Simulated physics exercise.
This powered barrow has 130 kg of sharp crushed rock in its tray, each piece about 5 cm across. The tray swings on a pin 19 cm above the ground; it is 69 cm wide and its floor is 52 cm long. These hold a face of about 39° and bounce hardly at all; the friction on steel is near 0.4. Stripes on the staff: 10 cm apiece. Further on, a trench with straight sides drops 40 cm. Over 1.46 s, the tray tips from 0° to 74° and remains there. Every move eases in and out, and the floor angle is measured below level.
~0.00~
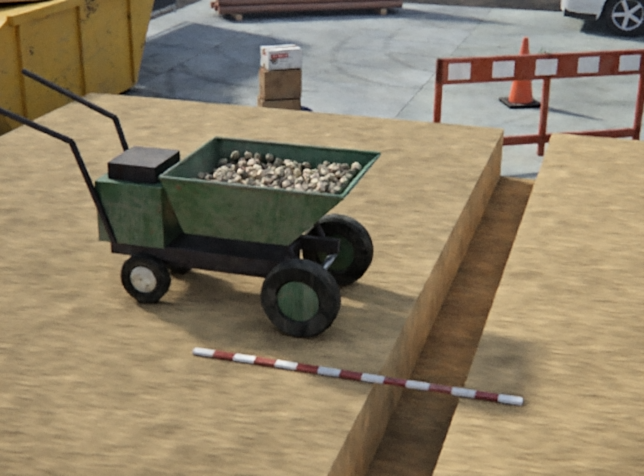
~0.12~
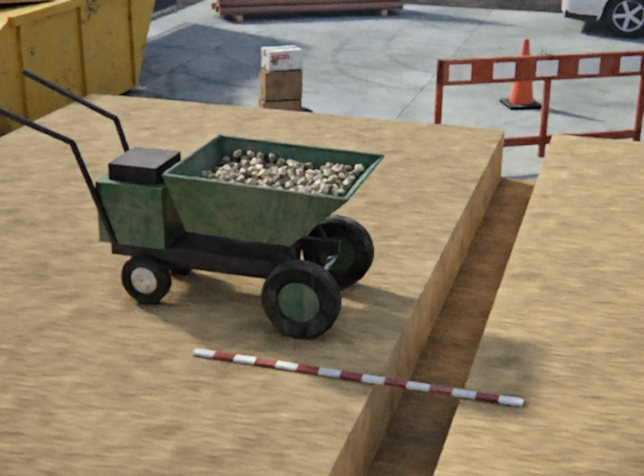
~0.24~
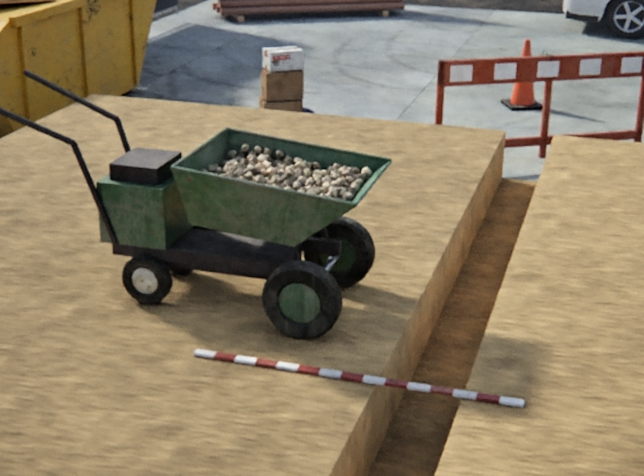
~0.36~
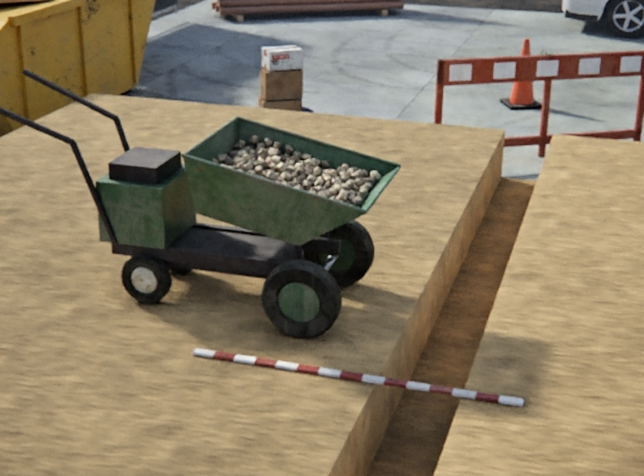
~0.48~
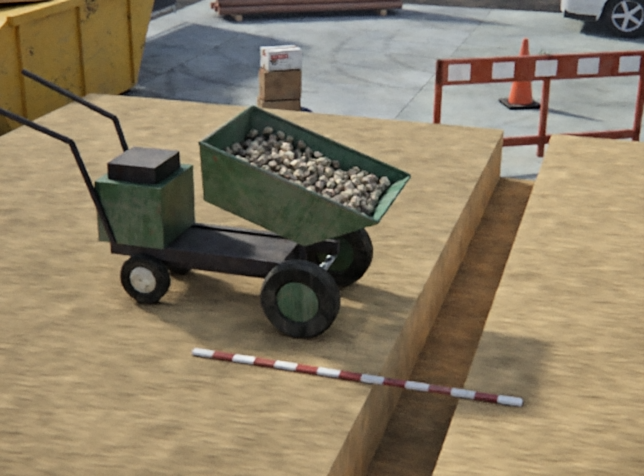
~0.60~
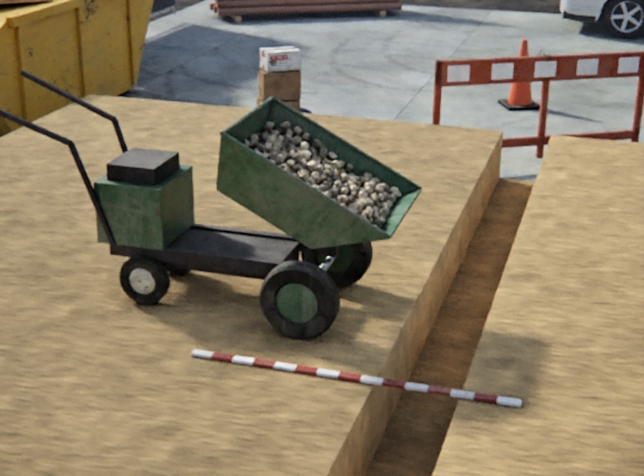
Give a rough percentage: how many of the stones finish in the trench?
88 %.
After 1.1 s the floor is at 63°; 100 % in the tray; the foremost stones are at (428, 285).
After 1.6 s the floor is at 74°; 49 % in the tray, 46 % in the trench, 5 % past the trench; the foremost stones are at (507, 328).
After 1.9 s the floor is at 74°; 12 % in the tray, 75 % in the trench, 12 % past the trench; the foremost stones are at (570, 360).
After 3.9 s the floor is at 74°; 0 % in the tray, 88 % in the trench, 12 % past the trench; the foremost stones are at (587, 347).
